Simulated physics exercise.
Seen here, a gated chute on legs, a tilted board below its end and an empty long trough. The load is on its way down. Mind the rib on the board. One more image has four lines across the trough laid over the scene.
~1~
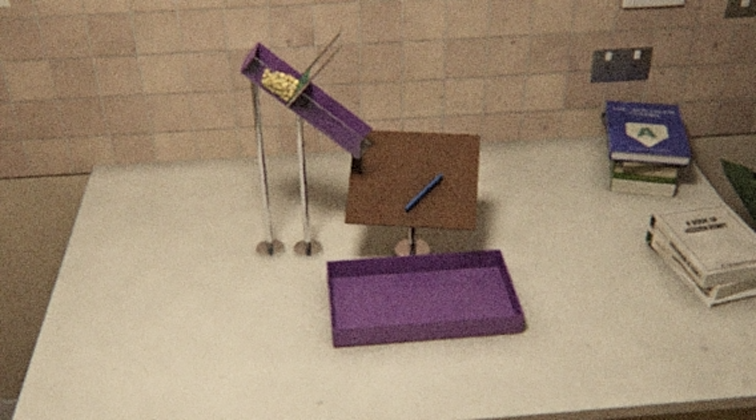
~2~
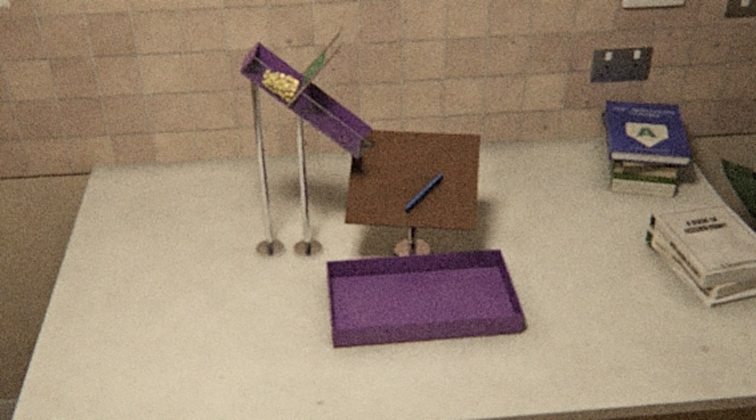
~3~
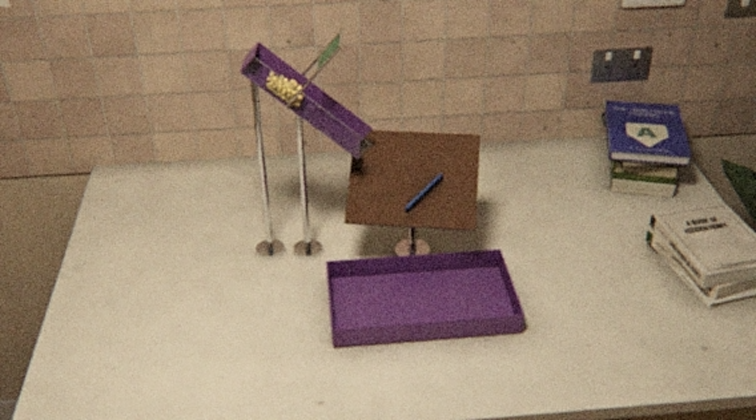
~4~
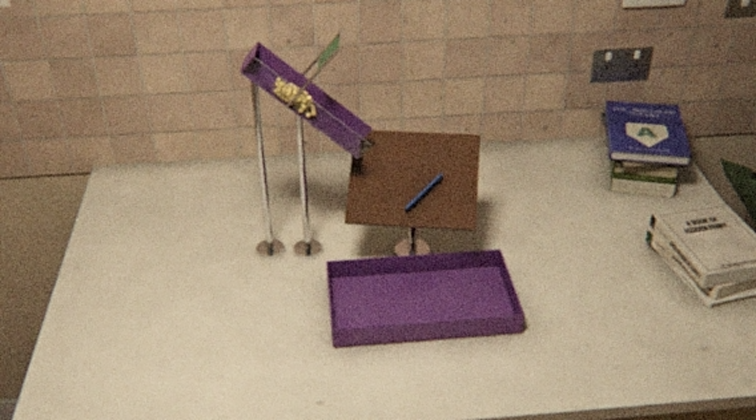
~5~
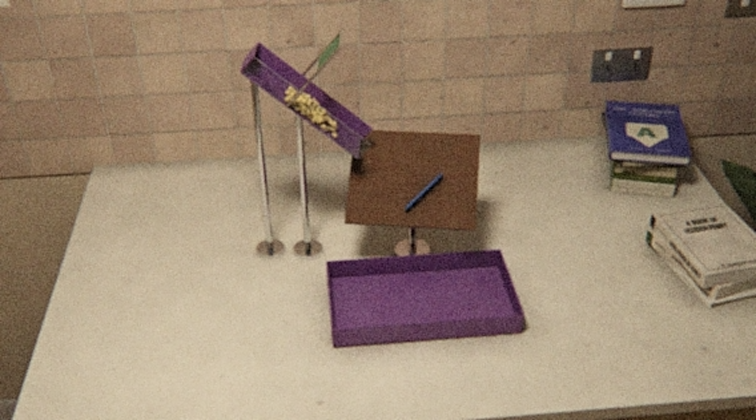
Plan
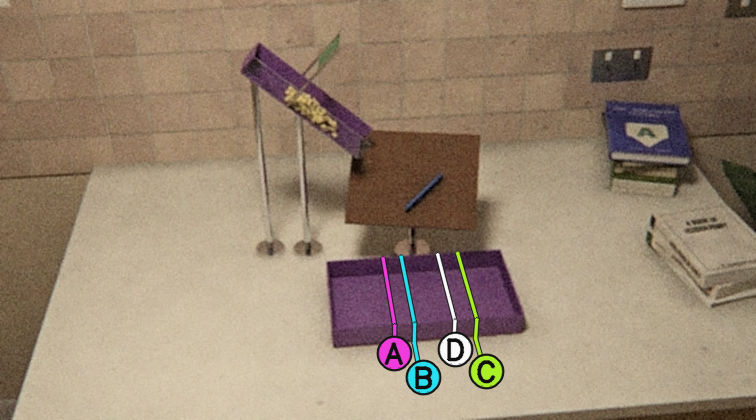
A purple chute on thin metal legs slopes down to the right on a pale tabletop against a tiled wall, seen from slightly above by a still camera. A brown tilted board with a blue rib stands beyond its lower end, an empty purple trough in front and stacked books at right. The green gate lifts, and the pale yellow beans slide partway down the chute, spreading out.
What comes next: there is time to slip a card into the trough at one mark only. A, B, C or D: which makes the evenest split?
The best line is A.
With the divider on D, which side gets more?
Left.
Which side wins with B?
More lands on the left.
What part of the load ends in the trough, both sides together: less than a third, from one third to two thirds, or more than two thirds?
It is more than two thirds.
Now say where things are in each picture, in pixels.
In the first frame, load behind the gate (281, 83), soya beans; lip of the chute (359, 150), sloping fairly steeply.
In the second frame, middle of the board (413, 178), tilted fairly steeply; middle of its low edge (410, 226); of its high edge (417, 132).
In the third frame, front corners of the trough (333, 329) and (524, 315), empty; front of the load (299, 102).
In the fourth frame, middle of the load (297, 96); its front (314, 111), roughly a third of the way to the lip; rib from (442, 174) to (406, 208).
In the fifth frame, middle of the load (307, 109); its front (335, 127), roughly two thirds of the way to the lip.
On the marked copy, line A crosses the front rim at (394, 324); line B crosses the front rim at (414, 323); line C crosses the front rim at (476, 318); line D crosses the front rim at (454, 320).
With A, of what is caught, roughly two thirds on the left of the divider, roughly a third on the right.
With B, of what is caught, the larger part on the left of the divider, about a tenth on the right.
With C, of what is caught, almost all on the left of the divider, just a few on the right.
With D, of what is caught, almost all on the left of the divider, just a few on the right.
